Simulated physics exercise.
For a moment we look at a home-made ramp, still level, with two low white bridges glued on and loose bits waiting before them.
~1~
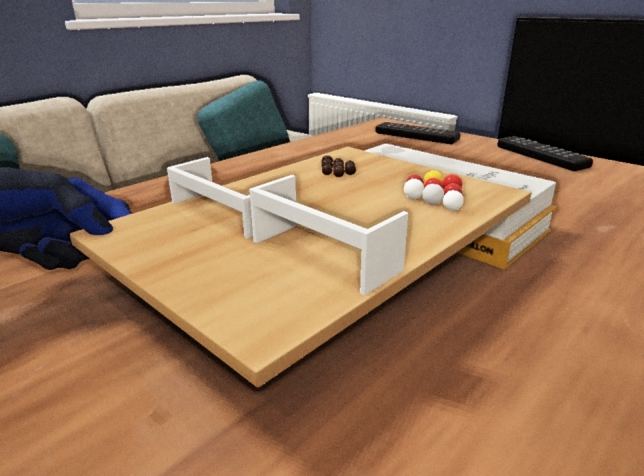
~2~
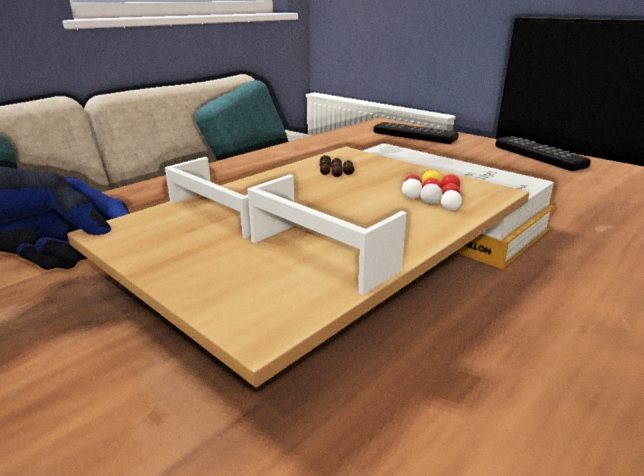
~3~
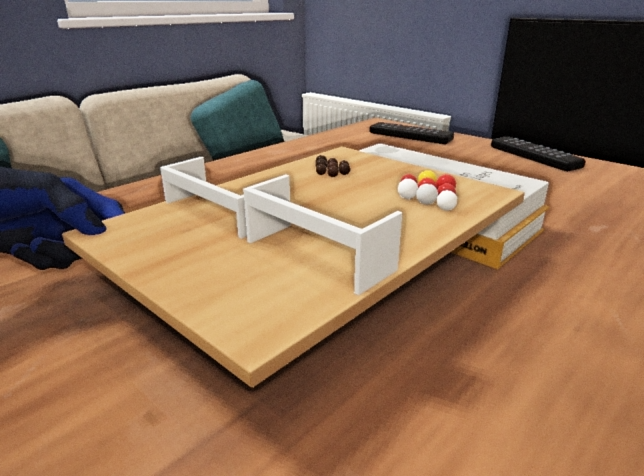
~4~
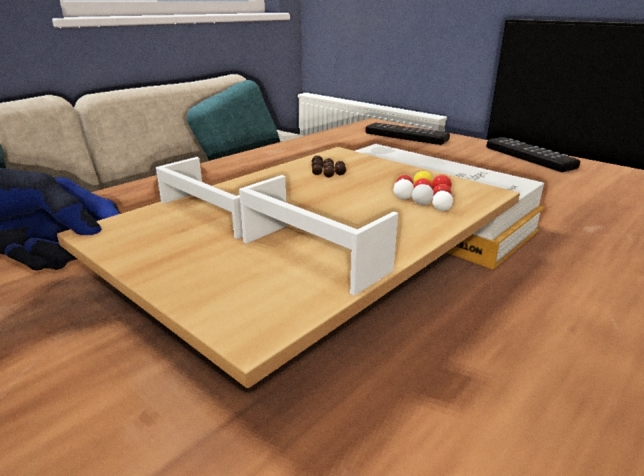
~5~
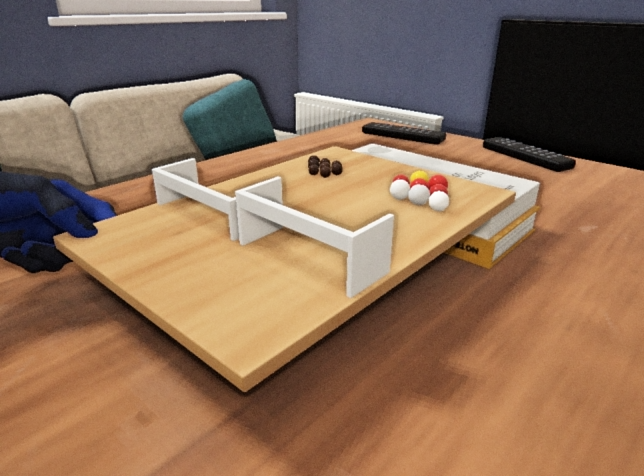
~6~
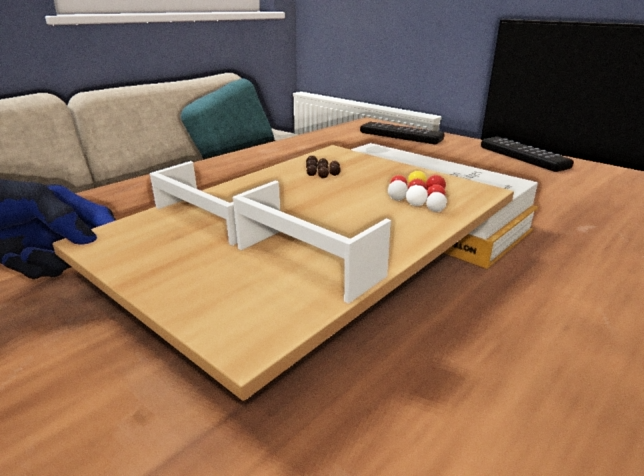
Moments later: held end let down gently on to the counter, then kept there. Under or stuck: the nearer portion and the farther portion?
In order: The nearer portion is going to end up beyond it; the farther portion is going to end up beyond it.
Then, 0.36 s later than the last frame, board sloping at 9°; nearer portion on its way down; farther portion on its way down.
Then, 0.68 s later than the last frame, board resting at 11°; nearer portion has reached its gate; farther portion on its way down.
Then, 0.95 s later than the last frame, board resting at 11°; nearer portion every one past its gate; farther portion every one past its gate.
When it is over, board resting at 11°; nearer portion every one past its gate; farther portion every one past its gate.
